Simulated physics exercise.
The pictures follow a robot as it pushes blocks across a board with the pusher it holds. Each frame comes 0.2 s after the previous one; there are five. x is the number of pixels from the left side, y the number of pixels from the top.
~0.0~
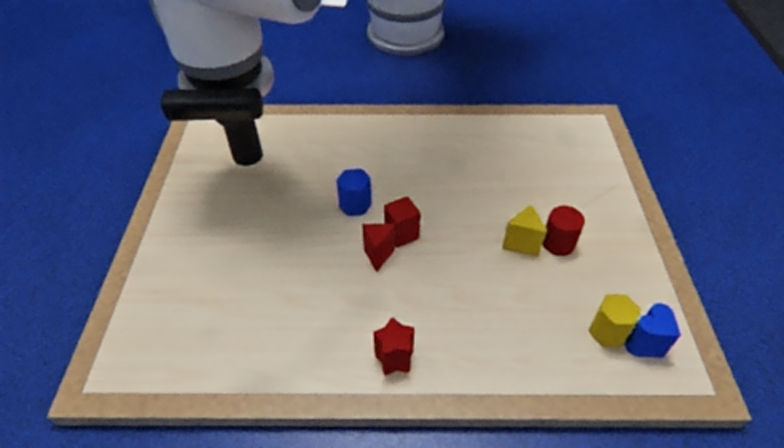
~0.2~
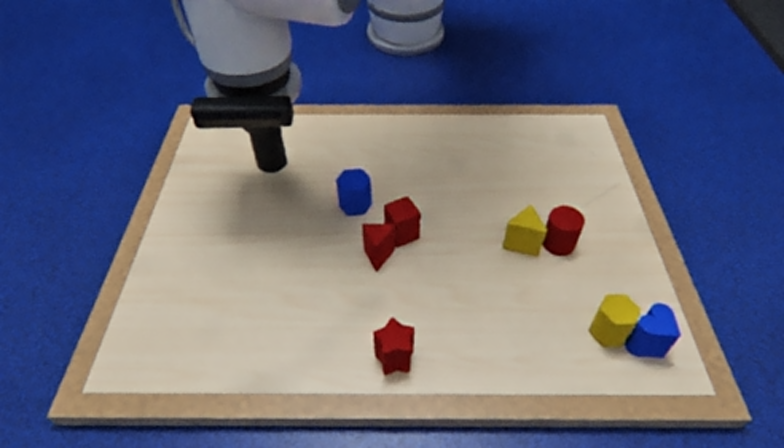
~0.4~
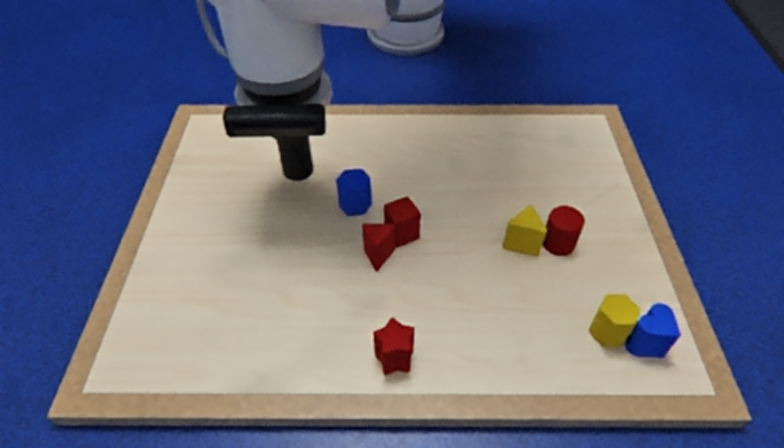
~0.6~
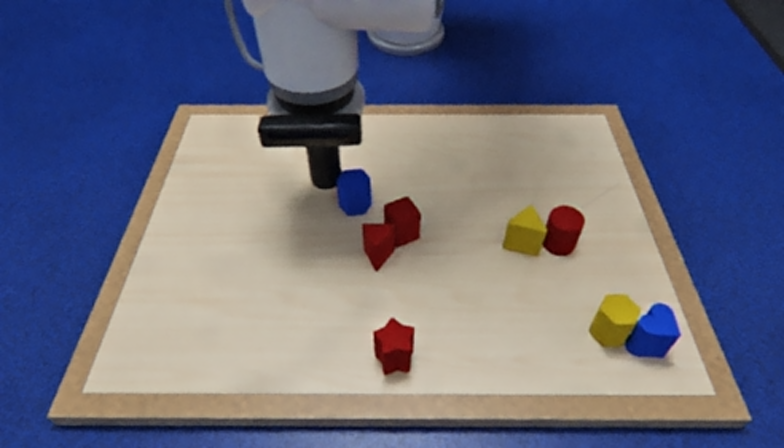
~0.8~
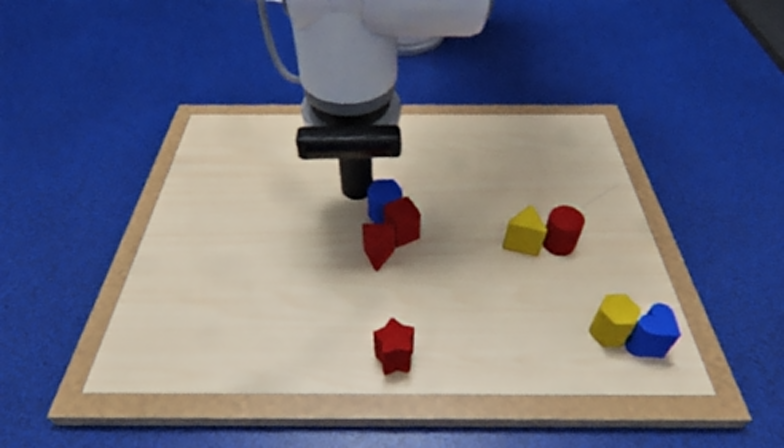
The video shows a robot arm with a black pusher moving right across a board of red, blue and yellow blocks, then nudging the blue hexagonal block rightward against a red block while the other blocks stay still.
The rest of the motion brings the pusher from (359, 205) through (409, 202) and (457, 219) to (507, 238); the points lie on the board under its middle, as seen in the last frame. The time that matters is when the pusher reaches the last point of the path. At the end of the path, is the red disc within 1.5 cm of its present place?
Yes.
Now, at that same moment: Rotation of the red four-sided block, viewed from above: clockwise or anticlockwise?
Top view: Clockwise.
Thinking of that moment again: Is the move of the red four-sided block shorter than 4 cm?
Yes.
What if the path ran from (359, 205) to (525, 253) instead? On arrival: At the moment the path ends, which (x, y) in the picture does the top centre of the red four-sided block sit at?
It is at (427, 228).
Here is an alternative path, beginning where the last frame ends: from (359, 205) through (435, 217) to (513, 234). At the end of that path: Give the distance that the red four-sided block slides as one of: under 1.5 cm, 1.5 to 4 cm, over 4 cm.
It shifts 1.5 to 4 cm.
What follows on the original path. One third of the way, pusher at (410, 187); blue hexagon at (427, 198), turned 70° clockwise; red four-sided block at (416, 220), turned 35° clockwise.
Two thirds of the way, pusher at (460, 203); blue hexagon at (456, 218); red four-sided block at (419, 225), turned 65° clockwise.
At the end, pusher at (511, 222); blue hexagon at (463, 222), turned 180° clockwise; red four-sided block at (419, 225), turned 65° clockwise; yellow triangular block at (541, 224); red disc not moved.
